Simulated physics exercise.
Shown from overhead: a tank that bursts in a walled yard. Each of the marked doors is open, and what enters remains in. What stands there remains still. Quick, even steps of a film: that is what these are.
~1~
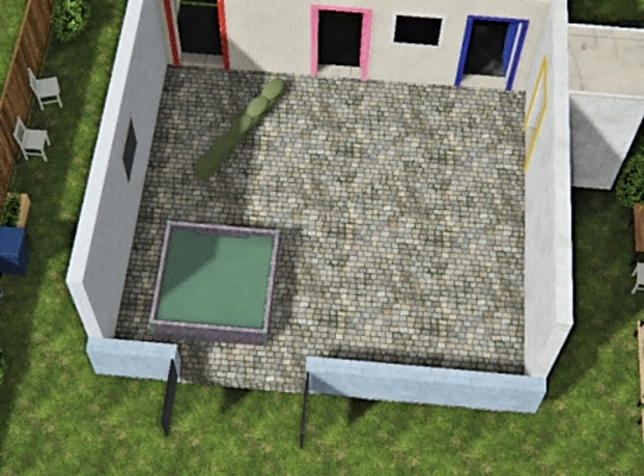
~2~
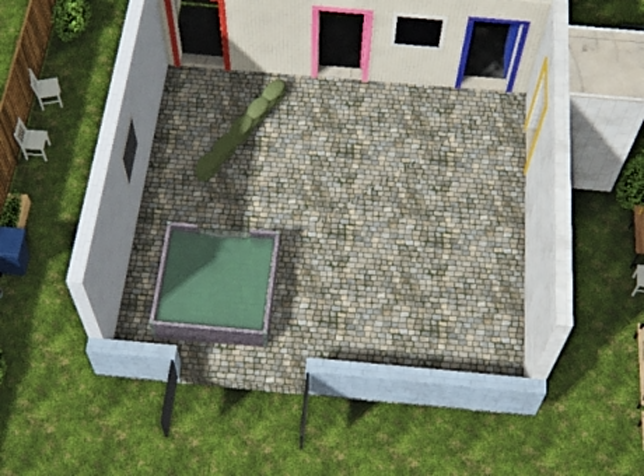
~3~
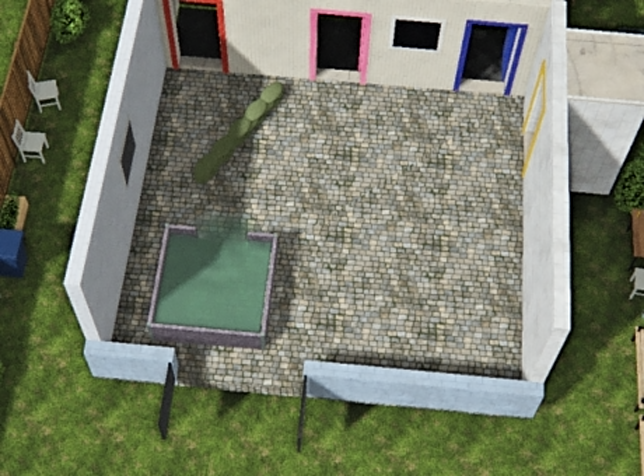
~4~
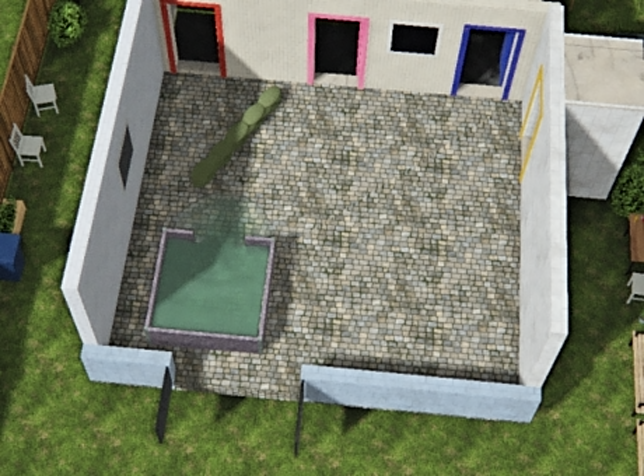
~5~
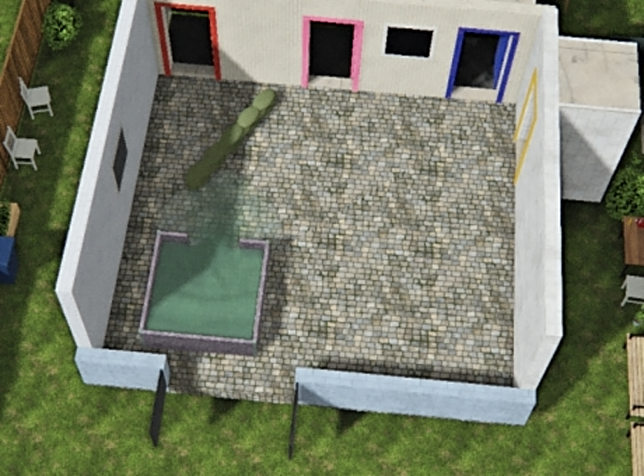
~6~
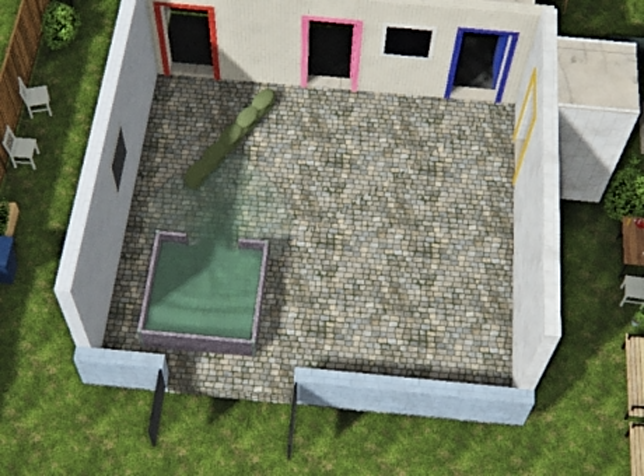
In this clip, seen from overhead, a tank of green water stands still in a walled, paved yard, then a gap opens on its far side and water pours out, spreading across the paving toward a green, elongated shape.
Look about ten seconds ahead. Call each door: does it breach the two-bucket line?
Calls: The red door does not breach it; the pink door breaches it; the yellow door does not breach it; the blue door does not breach it.
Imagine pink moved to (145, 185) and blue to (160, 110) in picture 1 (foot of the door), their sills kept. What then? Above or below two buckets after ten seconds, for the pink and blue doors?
I'd say pink overflows, while blue falls short.
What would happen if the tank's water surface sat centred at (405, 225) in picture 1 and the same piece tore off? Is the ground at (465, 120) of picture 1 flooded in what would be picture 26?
Result for the spot: Waterlogged.
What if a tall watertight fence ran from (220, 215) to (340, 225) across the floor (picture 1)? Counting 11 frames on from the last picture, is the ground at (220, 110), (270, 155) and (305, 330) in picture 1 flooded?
In order: Untouched, soaked, untouched.
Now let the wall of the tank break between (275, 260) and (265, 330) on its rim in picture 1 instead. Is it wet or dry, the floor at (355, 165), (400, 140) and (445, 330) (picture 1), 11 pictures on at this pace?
Following the listed order, the three come out not reached, not reached and reached by the spill.
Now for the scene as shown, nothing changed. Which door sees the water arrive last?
Answer - the yellow one.
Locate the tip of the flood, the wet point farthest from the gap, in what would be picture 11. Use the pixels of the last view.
I'd point to (279, 109).
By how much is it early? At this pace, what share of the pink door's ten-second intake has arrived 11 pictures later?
Close to 5 out of every hundred.
A moment on, water covers 15 % of the floor; the red door not reached, the pink door not reached, the yellow door not reached, the blue door not reached.
Next, water covers 25 % of the floor; the red door not reached, the pink door under two buckets in, the yellow door not reached, the blue door not reached.
Then, water covers 35 % of the floor; the red door wet at the sill, nothing in, the pink door far over two buckets in, the yellow door not reached, the blue door wet at the sill, nothing in.
Later, water covers 50 % of the floor; the red door under two buckets in, the pink door far over two buckets in, the yellow door wet at the sill, nothing in, the blue door wet at the sill, nothing in.
In the end, water covers 75 % of the floor; the red door under two buckets in, the pink door far over two buckets in, the yellow door wet at the sill, nothing in, the blue door wet at the sill, nothing in.
